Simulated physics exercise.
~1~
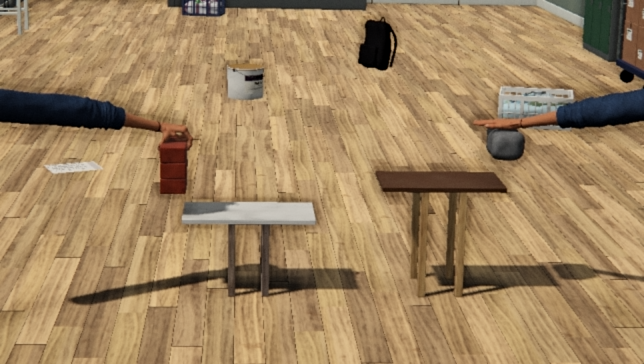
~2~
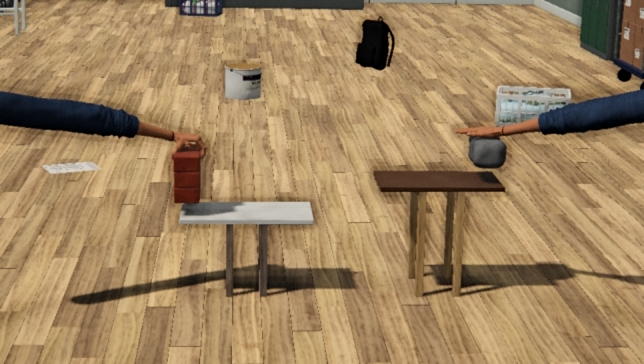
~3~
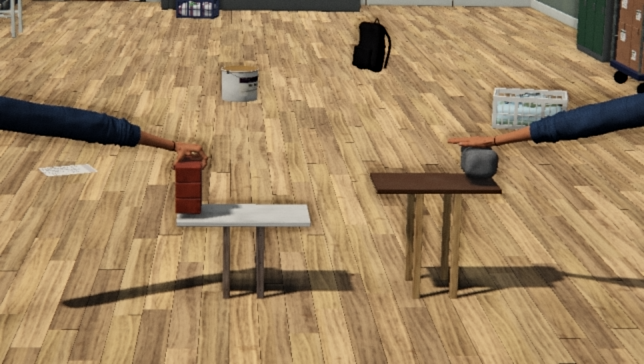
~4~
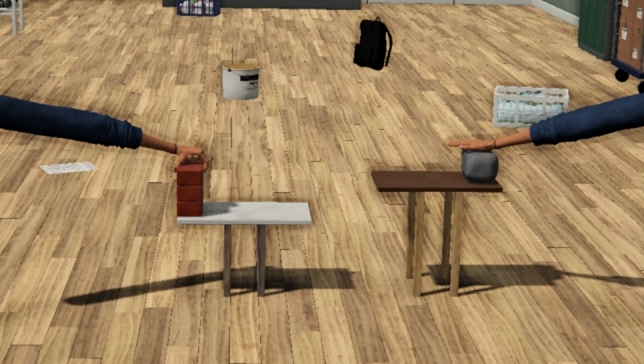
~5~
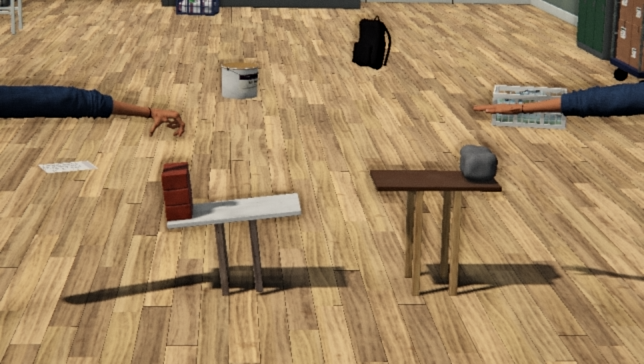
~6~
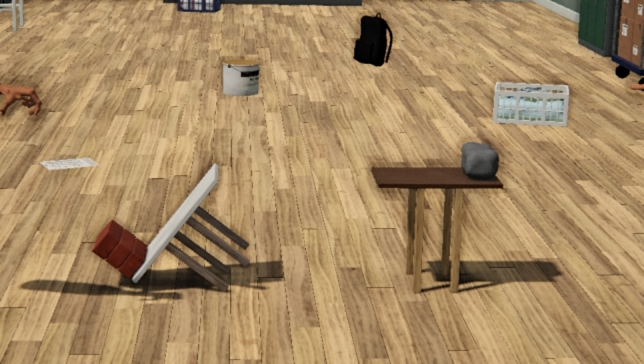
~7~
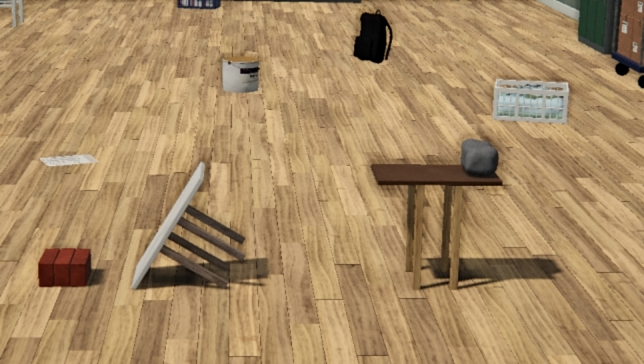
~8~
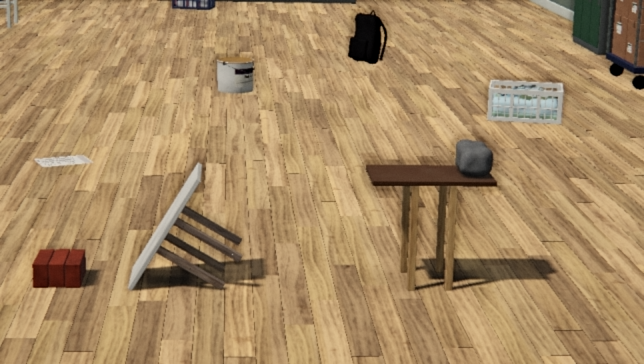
In a room with a wooden plank floor, seen from the front and slightly above by a gently swaying camera, a white-topped stand is at left and a dark brown trestle at right. Behind them are a pail, a black backpack and a pale crate. Two blue-sleeved arms reach in from either side, setting red bricks on the white stand's left end and a grey cushion on the trestle's right end. The hands let go and withdraw. The white stand tips left, spilling the bricks onto the floor, and ends up leaning steeply, while the trestle stays upright with the cushion on top.
